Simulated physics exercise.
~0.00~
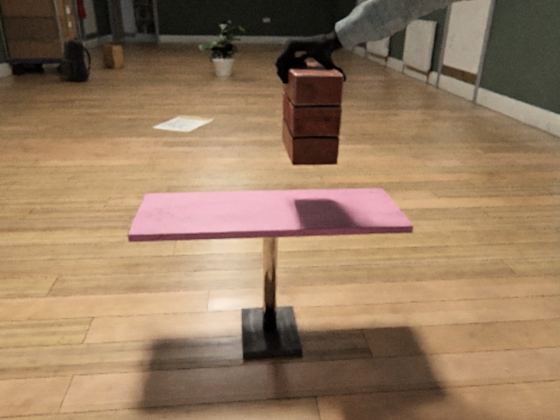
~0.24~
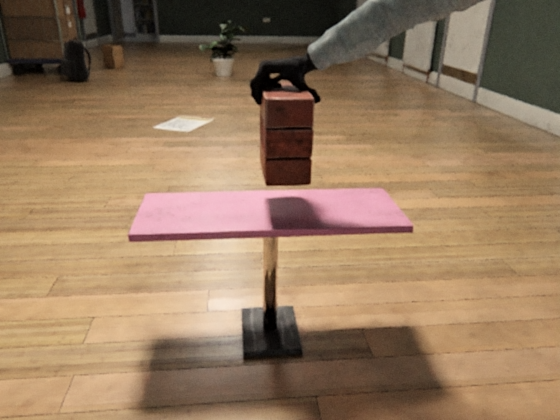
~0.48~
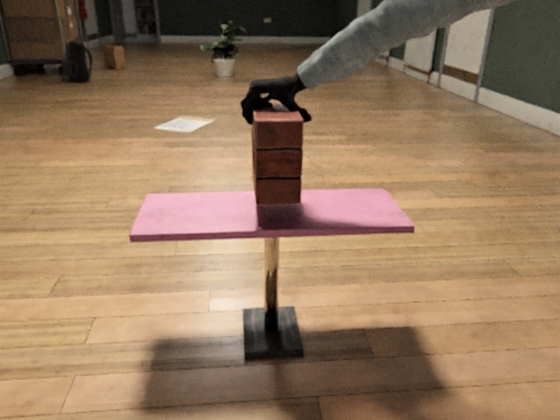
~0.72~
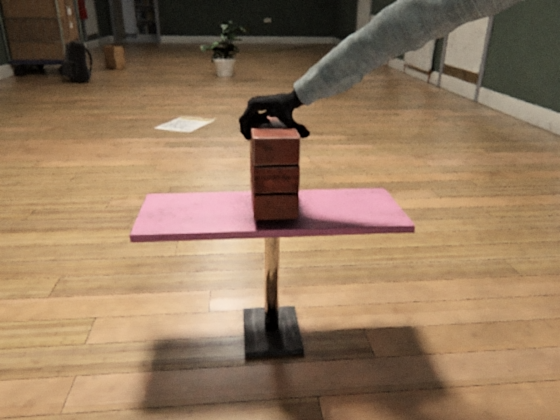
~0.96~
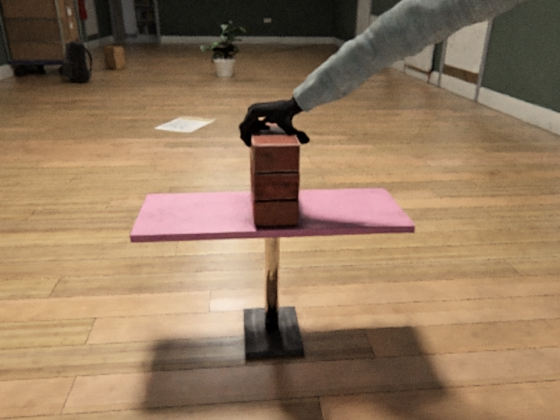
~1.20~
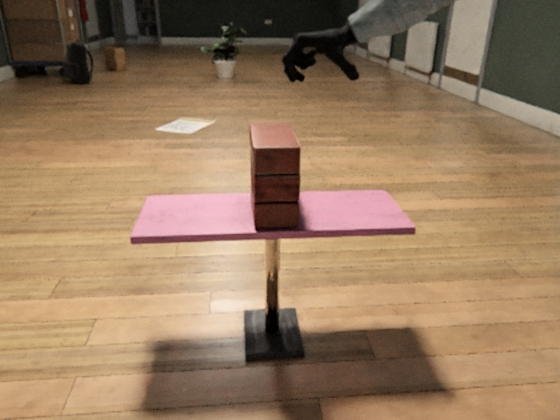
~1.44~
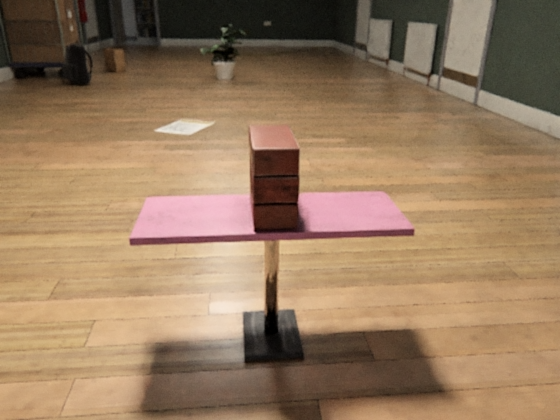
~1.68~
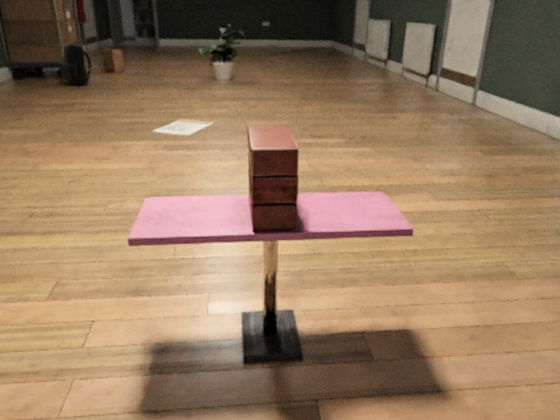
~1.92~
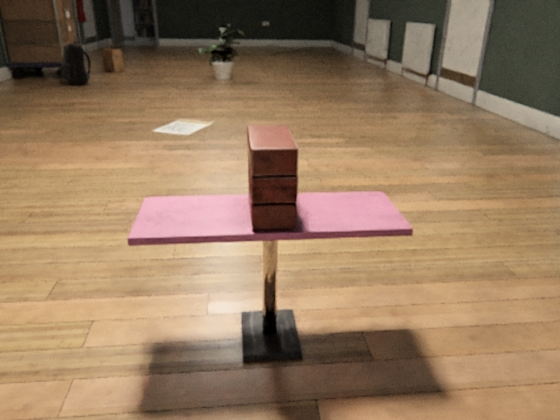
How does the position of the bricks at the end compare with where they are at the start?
At the start the bricks are held in the air above the right part of the pink tabletop. By the end they are lower and further left, resting on the tabletop near its middle.
